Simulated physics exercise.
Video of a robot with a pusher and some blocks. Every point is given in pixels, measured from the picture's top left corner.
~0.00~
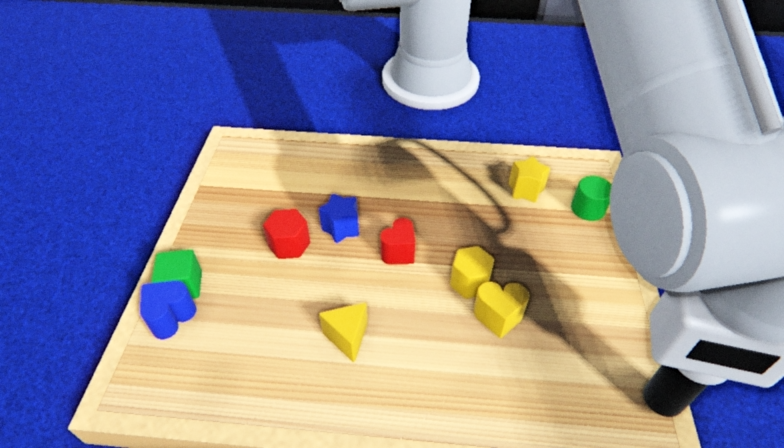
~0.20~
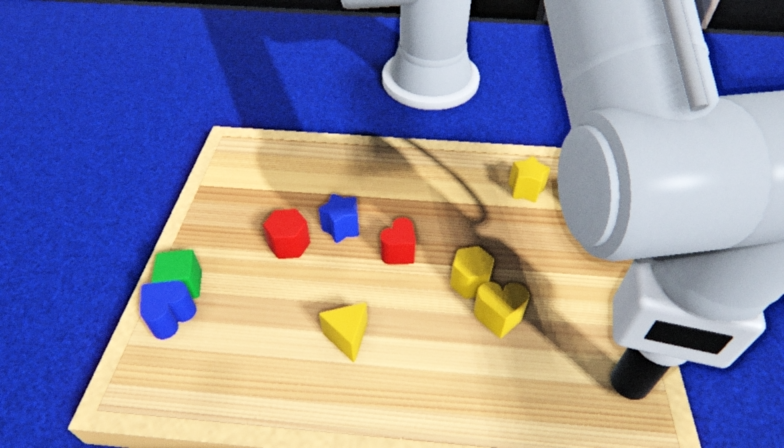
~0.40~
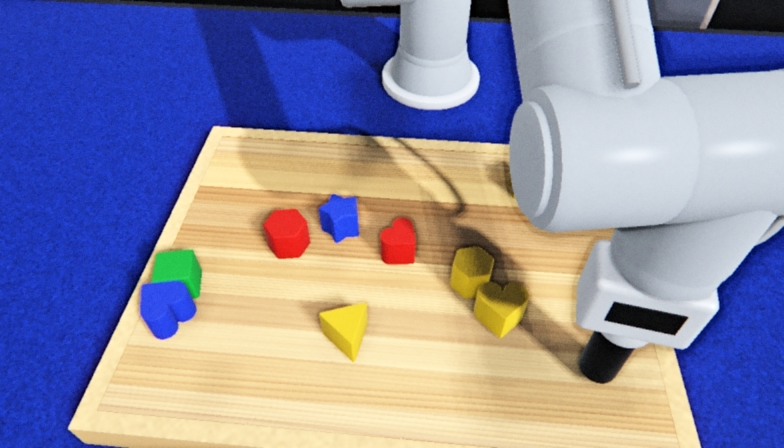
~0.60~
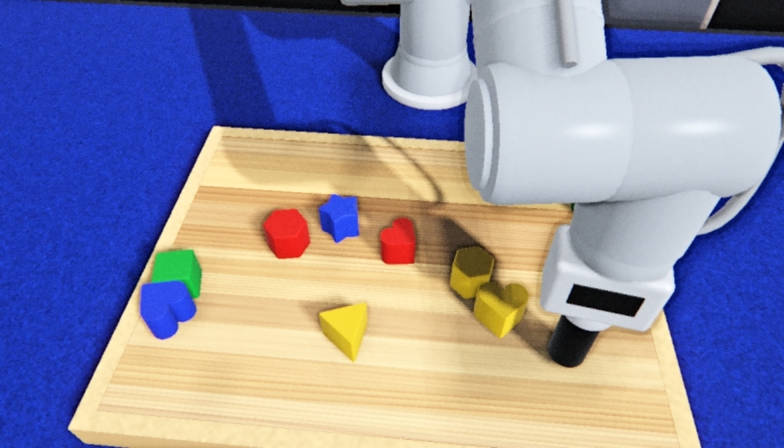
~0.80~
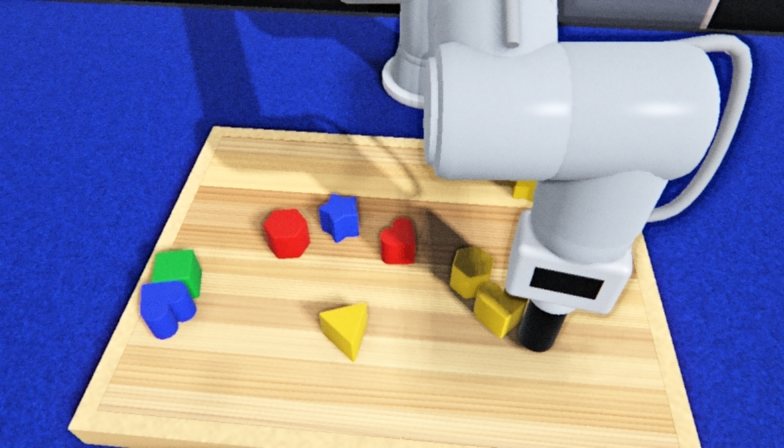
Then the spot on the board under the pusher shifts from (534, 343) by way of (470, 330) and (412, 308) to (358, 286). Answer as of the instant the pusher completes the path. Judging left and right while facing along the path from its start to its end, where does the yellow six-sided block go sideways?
It slides rightward.
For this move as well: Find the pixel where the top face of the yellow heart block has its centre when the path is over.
At the end it should sit near (448, 269).
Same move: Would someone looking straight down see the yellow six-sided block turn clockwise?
In short: Yes.
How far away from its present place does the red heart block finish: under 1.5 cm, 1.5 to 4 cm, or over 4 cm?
Once the path ends, it will sit under 1.5 cm from where it is now.
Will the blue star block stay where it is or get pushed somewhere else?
Once the path ends, it is where it was.
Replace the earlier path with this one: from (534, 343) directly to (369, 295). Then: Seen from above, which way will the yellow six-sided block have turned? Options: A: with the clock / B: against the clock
The correct letter is A.
The first path, step by step. One third of the way, pusher (471, 324); yellow six-sided block (465, 246), turned 35° clockwise; yellow heart block (462, 279), turned 45° clockwise.
Two thirds of the way, pusher (412, 301); yellow six-sided block (464, 240), turned 50° clockwise; yellow heart block (448, 269), turned 65° clockwise.
At the end, pusher (358, 279); blue star block unmoved; yellow three-sided block unmoved; red heart block unmoved; yellow six-sided block (464, 240), turned 50° clockwise; yellow heart block (448, 269), turned 65° clockwise.
